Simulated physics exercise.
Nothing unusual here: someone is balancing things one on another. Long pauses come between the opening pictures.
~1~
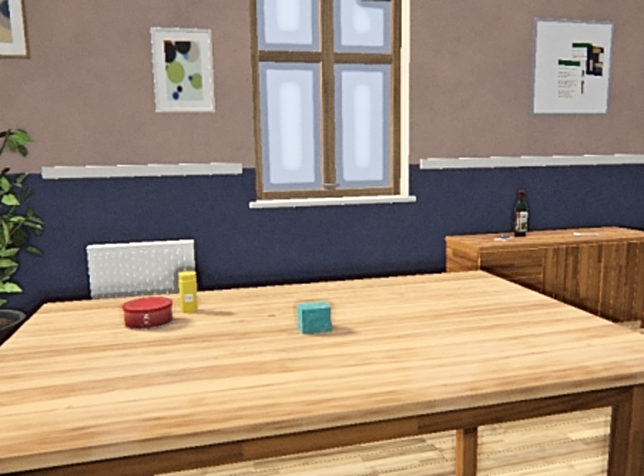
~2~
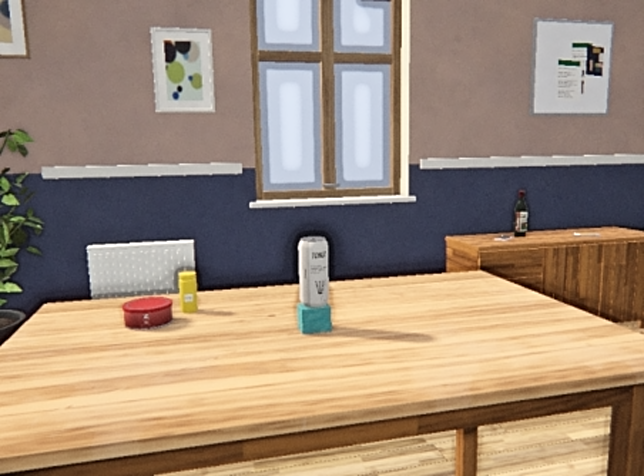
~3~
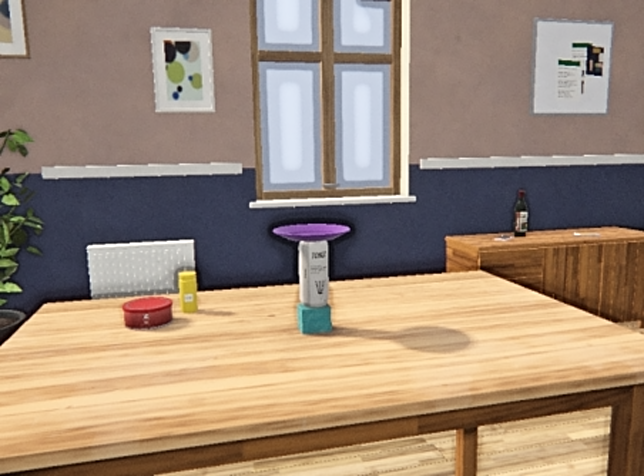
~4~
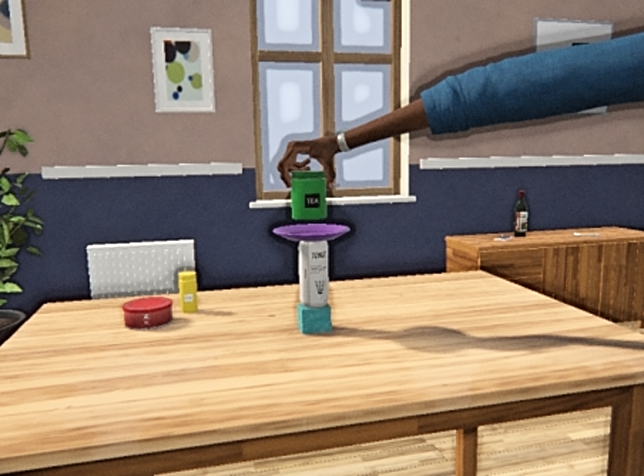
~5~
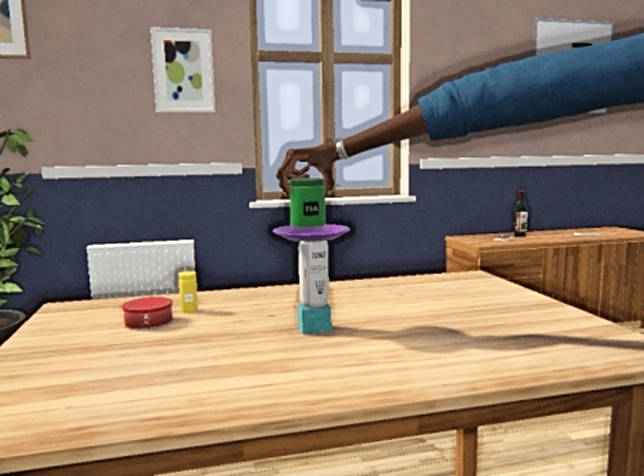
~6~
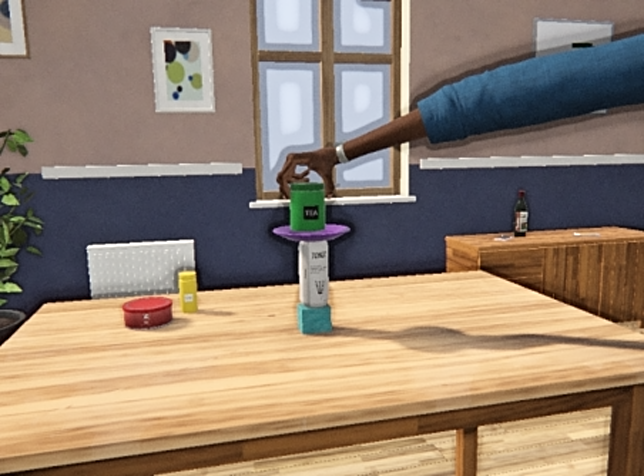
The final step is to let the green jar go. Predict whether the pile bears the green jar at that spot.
Pretty sure the pile is stable there.
Then, 0.70 s later than the last frame, all is still.
Then, 1.60 s later than the last frame, green jar resting near (307, 207).
When it is over, all 6 as before. End places, in pixels of the last picture, green jar near (307, 207). The pile keeps its balance.
